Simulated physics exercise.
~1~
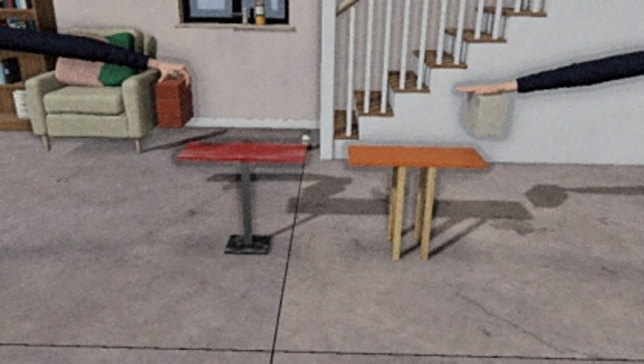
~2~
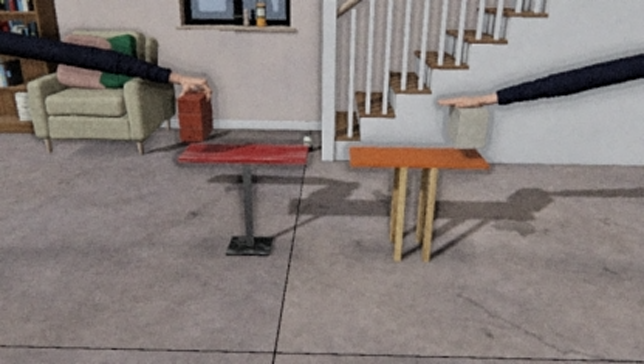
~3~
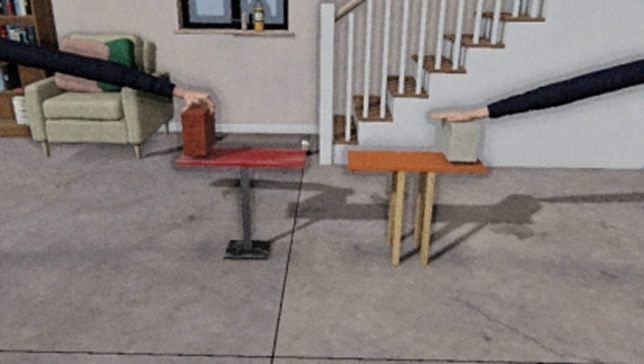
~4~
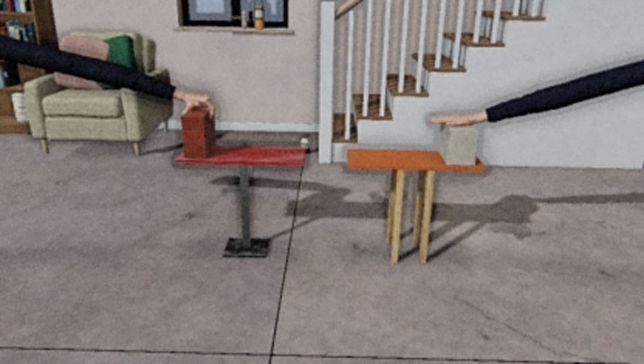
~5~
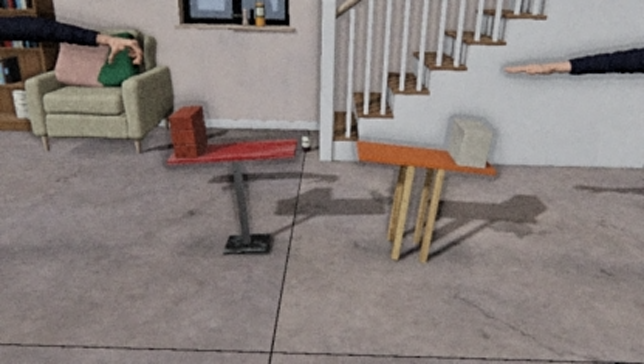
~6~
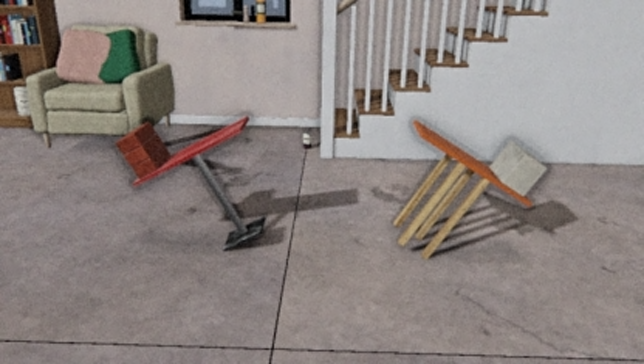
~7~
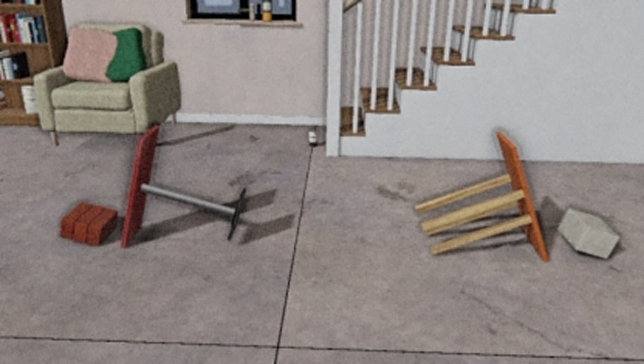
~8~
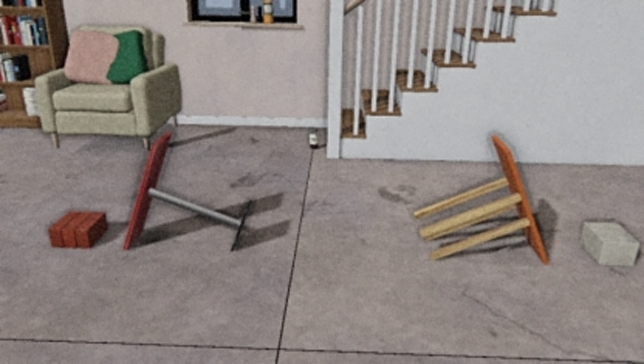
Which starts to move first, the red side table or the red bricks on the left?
The red bricks start to move first, as the hand carries them in toward the table. The red side table only starts to move later, when it tips over after the hand has let go.
